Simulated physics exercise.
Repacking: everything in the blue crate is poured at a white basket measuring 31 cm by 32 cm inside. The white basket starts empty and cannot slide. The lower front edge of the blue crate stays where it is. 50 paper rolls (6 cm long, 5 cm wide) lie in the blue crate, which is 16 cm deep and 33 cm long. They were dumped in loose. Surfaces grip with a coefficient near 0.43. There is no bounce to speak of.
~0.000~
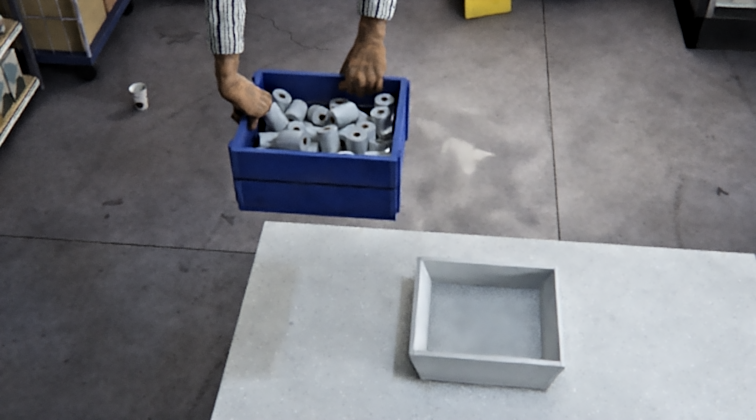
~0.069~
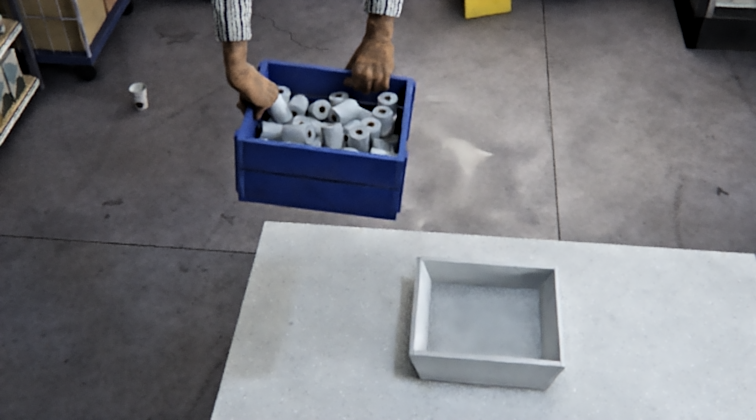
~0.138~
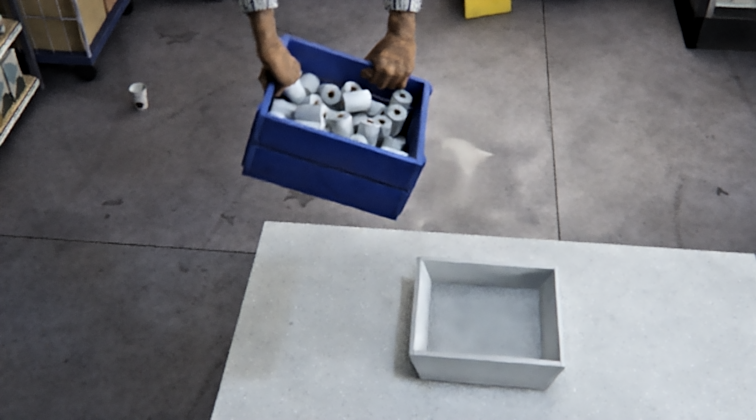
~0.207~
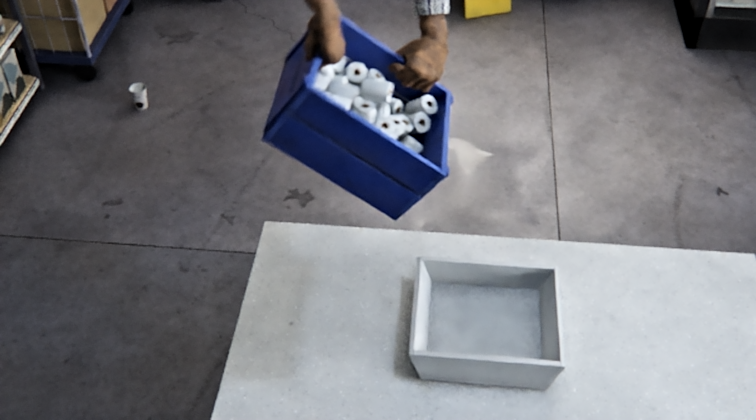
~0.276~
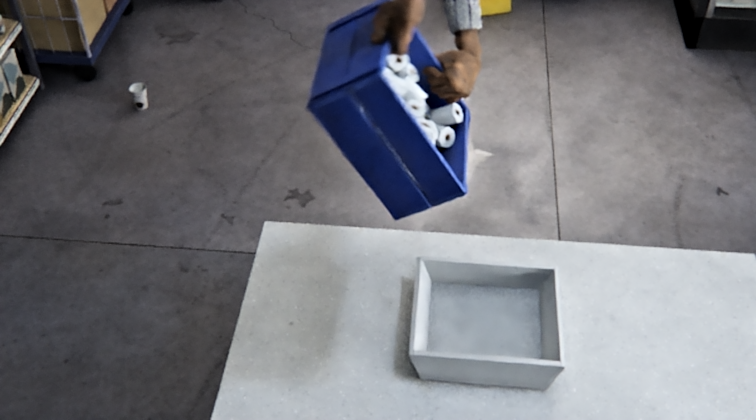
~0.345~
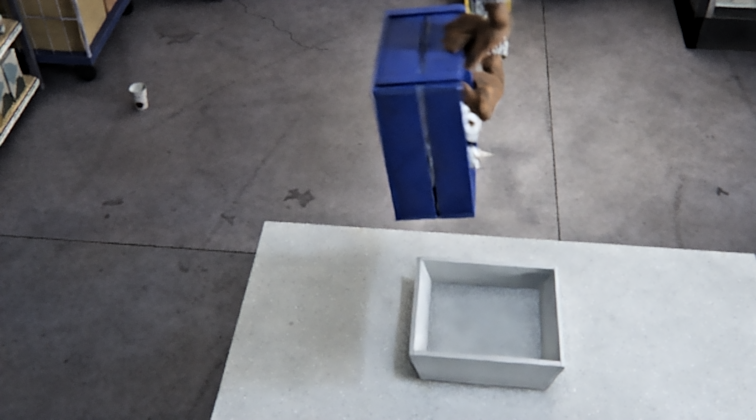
To begin with, two hands hold a level blue crate full of loose paper rolls beyond a pale table, where an empty white basket sits. The hands tilt the crate steadily steeper while shifting it rightward, until it stands nearly on its side with some rolls still visible inside.
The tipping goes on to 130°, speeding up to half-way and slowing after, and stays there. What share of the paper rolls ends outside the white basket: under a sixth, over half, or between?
In the end upwards of half of them are outside the white basket.
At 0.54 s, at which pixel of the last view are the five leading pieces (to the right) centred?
At about (590, 198).
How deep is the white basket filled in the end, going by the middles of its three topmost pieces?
Roughly 7 cm.
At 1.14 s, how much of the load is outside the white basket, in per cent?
Some 60 per cent by then.
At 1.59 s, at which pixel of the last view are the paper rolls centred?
Around (635, 340).
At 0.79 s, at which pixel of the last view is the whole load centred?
Near (608, 333).
After 0.54 s, tilt 127°; 20 still in the blue crate and 30 in the air.
After 0.79 s, tilt 130°; 14 in the white basket, 29 outside the white basket and 7 in the air.
After 1.14 s, tilt 130°; 20 in the white basket and 30 outside the white basket.
Final count (at 1.59 s), 20 in the white basket and 30 outside the white basket. Asked share, 30 of 50, 60 per cent.
